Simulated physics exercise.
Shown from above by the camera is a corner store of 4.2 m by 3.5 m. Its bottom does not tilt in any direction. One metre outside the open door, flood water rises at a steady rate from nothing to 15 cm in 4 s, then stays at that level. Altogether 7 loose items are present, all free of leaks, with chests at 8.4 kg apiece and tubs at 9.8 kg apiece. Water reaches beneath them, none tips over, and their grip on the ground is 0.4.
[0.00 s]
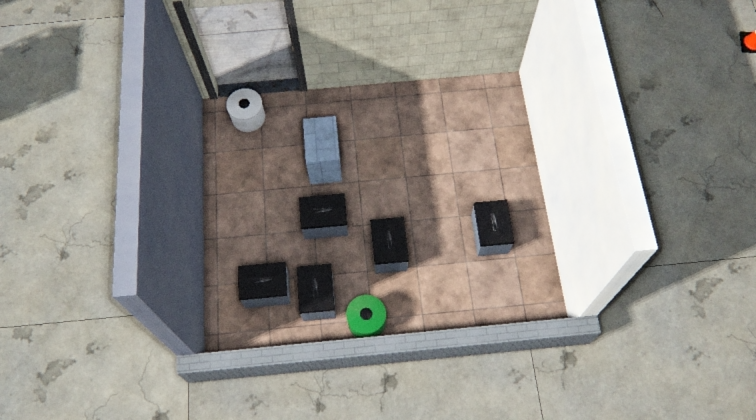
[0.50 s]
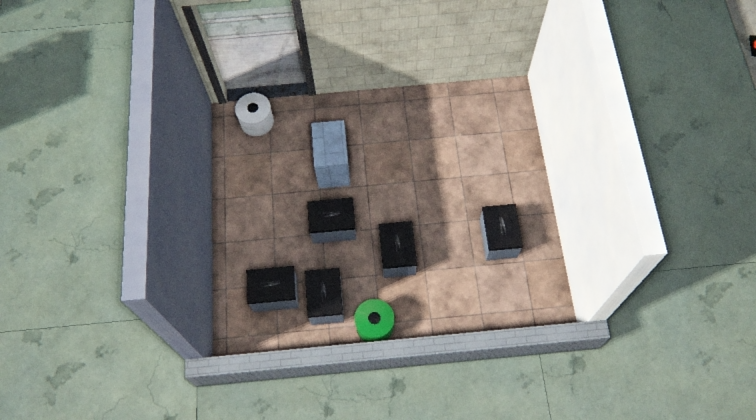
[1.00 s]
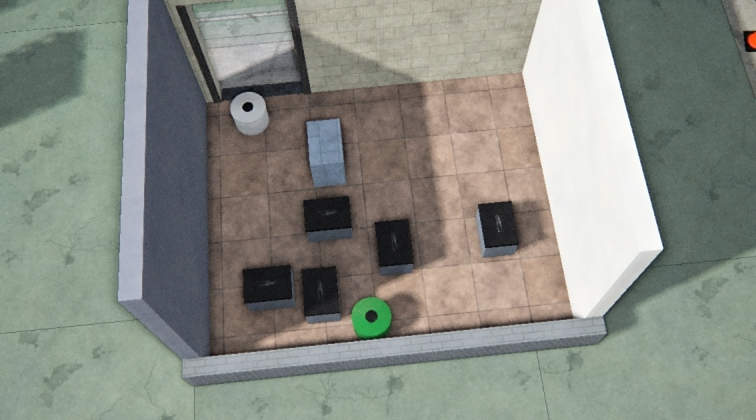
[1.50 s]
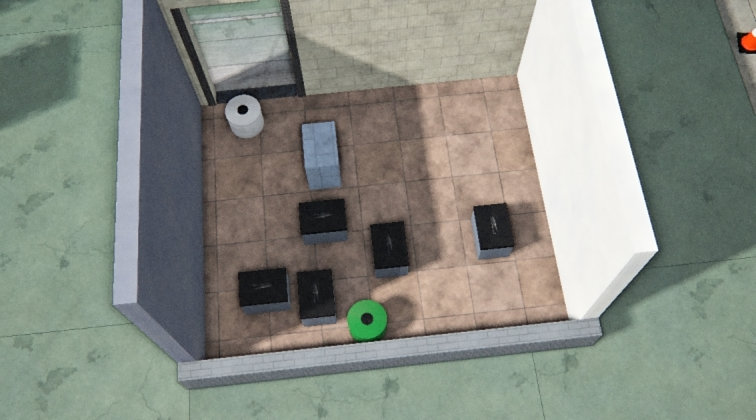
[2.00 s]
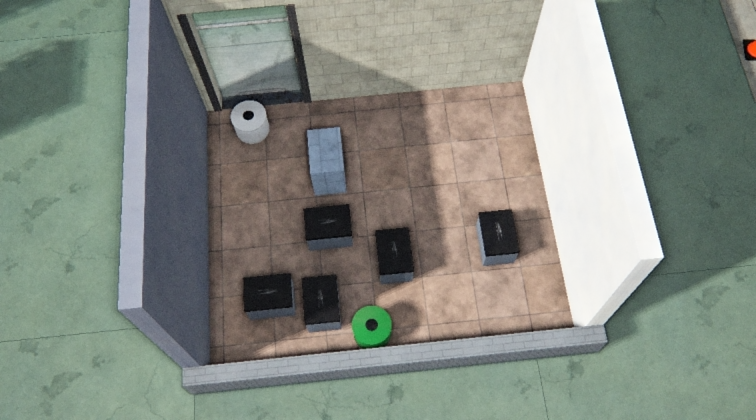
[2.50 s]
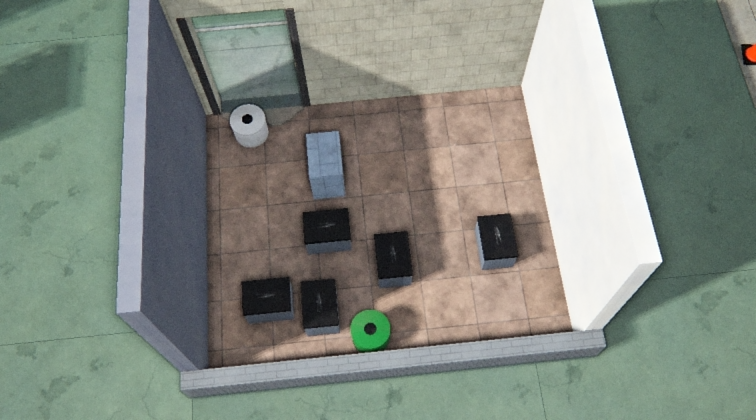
The video shows a small walled room from above, holding dark-topped boxes, a pale block, a white tub and a green tub; the ground outside changes from grey to greenish, while the objects stay in place and the view shifts slightly.
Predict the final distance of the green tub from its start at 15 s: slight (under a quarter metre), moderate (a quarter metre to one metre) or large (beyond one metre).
Distance covered: Large.
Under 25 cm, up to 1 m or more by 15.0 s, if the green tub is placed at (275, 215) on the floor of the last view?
Answer: It covers a big distance.
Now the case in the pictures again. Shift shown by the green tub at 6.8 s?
Roughly 0 centimetres by that point.
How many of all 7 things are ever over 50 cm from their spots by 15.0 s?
That comes to 7.
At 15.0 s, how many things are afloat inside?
At that time the total is 7.
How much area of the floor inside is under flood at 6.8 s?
I'd estimate close to 9.5 m2.
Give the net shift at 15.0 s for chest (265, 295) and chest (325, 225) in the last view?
Respectively 250 and 140 centimetres.
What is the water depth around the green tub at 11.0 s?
Somewhere close to 4 cm.
After 3.5 s the green tub is near (370, 329), 0.0 m from its start, aground; 0 afloat.
After 6.8 s the green tub is near (370, 329), 0.0 m from its start, aground; 1 afloat.
After 11.0 s the green tub is near (498, 284), 1.6 m from its start, aground; 2 afloat.
After 15.0 s the green tub is near (532, 226), 2.3 m from its start, afloat; 7 afloat.
